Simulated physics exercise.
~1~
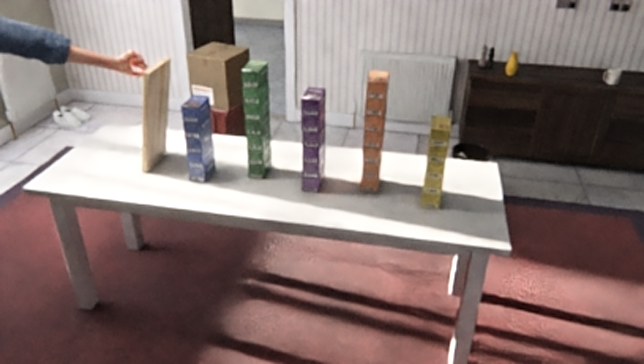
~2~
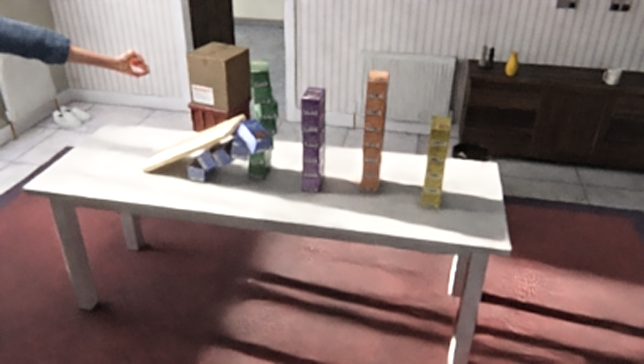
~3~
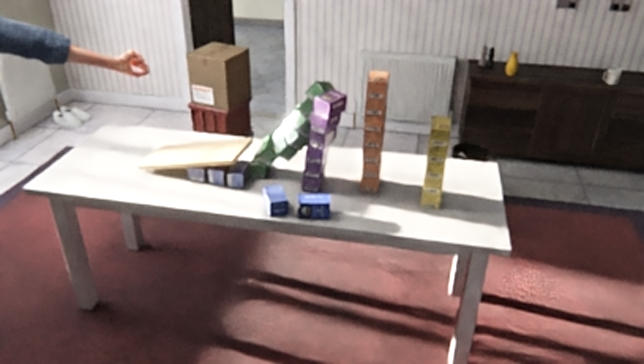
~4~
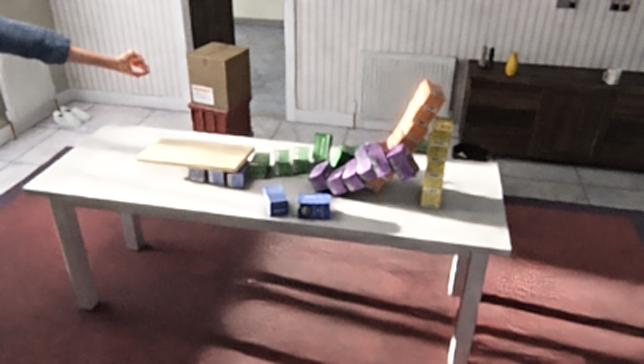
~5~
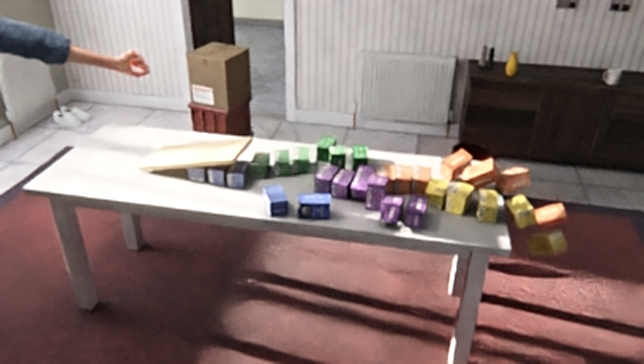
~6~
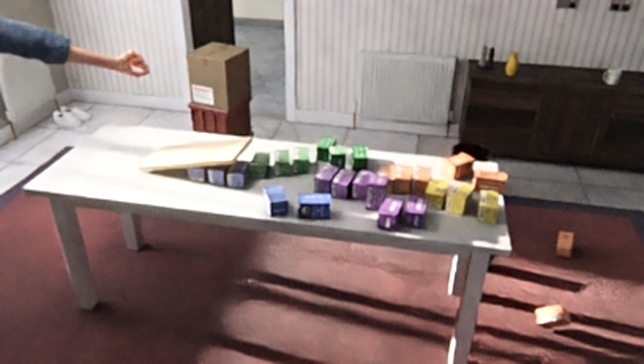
A wooden board, pushed by a hand at the left of a white table, tips right into the blue stack, toppling the blue, green, purple, orange and yellow stacks in turn, until packets lie scattered along the tabletop and a couple rest on the floor at right.
